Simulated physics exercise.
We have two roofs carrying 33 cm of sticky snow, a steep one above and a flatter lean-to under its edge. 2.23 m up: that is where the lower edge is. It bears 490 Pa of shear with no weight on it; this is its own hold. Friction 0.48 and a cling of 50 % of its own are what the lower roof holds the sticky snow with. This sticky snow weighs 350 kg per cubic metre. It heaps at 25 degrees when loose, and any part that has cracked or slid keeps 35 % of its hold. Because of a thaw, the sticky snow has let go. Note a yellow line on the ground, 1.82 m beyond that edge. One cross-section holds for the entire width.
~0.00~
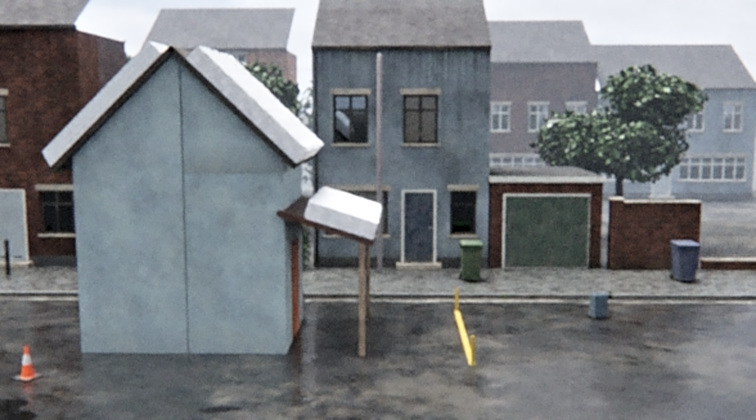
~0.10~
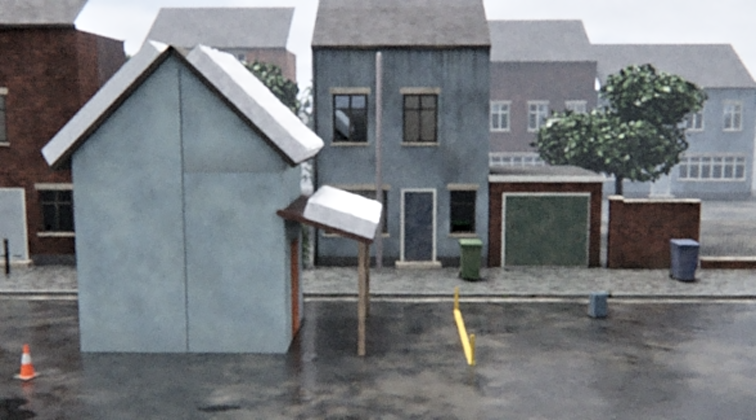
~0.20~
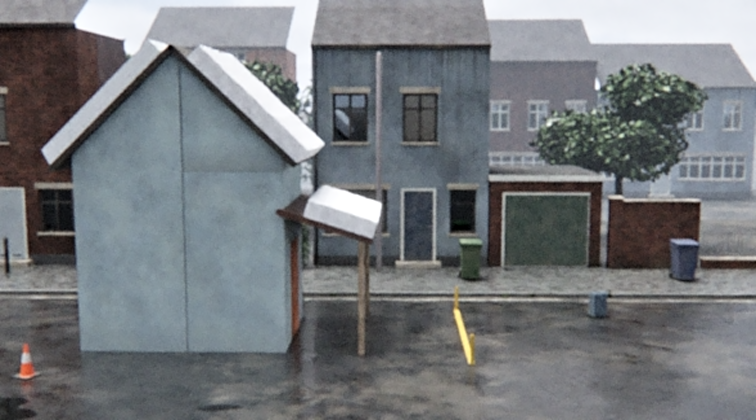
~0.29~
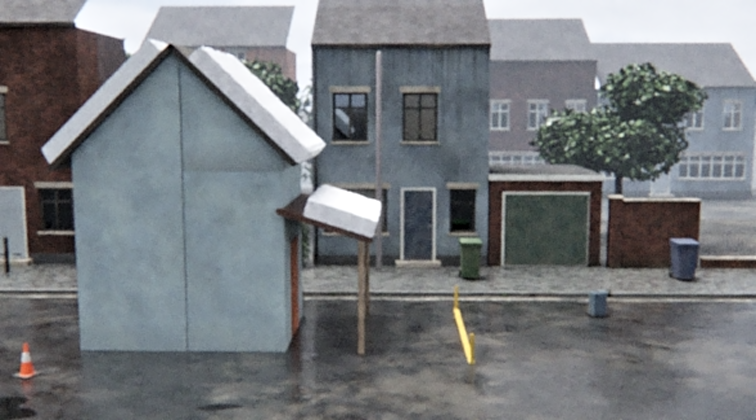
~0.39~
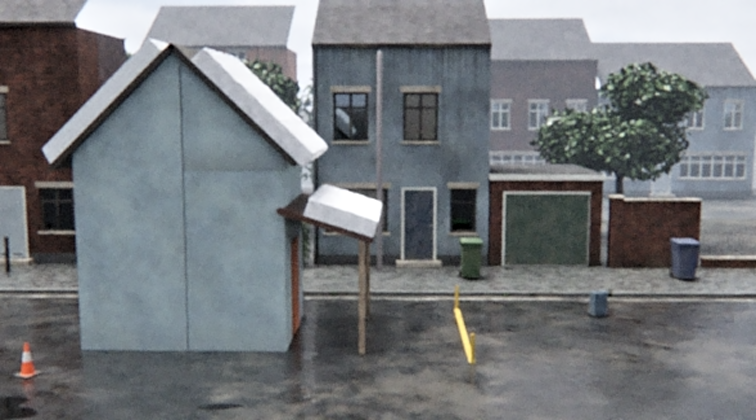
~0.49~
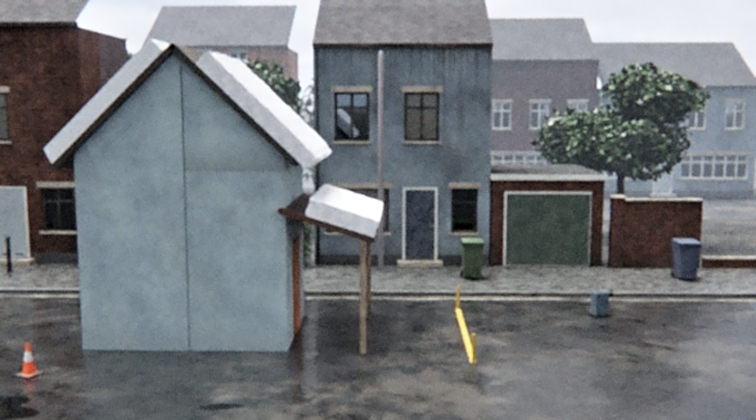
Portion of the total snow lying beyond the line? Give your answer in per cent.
Near 25 %.
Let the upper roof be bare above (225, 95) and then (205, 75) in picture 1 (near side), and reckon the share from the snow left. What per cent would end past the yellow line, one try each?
It would be around 8 percent and then around 18 percent.
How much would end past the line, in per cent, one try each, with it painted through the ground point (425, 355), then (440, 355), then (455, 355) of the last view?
Roughly 50 %, then 40 %, then 35 %.
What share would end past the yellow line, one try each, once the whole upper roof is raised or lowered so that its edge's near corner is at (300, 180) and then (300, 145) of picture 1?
10 per cent, then 35 per cent.
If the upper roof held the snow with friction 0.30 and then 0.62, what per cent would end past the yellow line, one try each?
Roughly 40 per cent first, roughly 30 per cent second.
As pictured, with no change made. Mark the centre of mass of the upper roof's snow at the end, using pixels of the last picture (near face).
It sits close to (442, 315) in the last view.
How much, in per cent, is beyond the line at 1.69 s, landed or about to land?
About 0 %.
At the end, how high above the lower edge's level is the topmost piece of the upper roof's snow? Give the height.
I'd put it at around 0.8 m up.
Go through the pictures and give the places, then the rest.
The first picture shows leading edge of the sticky snow at (298, 157).
The second picture shows leading edge of the sticky snow at (298, 156), its middle shifted 9 mm.
The third picture shows leading edge of the sticky snow at (299, 157), its middle shifted 3.4 cm, 1 % of it past the upper edge, in one piece.
The fourth picture shows leading edge of the sticky snow at (300, 157), its middle shifted 7.4 cm, 3 % of it past the upper edge, in one piece.
The fifth picture shows leading edge of the sticky snow at (303, 152), its middle shifted 13 cm, 5 % of it past the upper edge, in one piece.
The sixth picture shows leading edge of the sticky snow at (308, 149), its middle shifted 21 cm, 8 % of it past the upper edge, cracking.
After 1.04 s, none is below the lower edge and 0 % is past the line.
After 1.69 s, none is below the lower edge and 0 % is past the line.
After 2.35 s, 43 % is below the lower edge and 0 % is past the line.
After 3.00 s, 69 % is below the lower edge and 24 % is past the line.
After 3.90 s, at the end, 69 % is below the lower edge and 25 % is past the line.
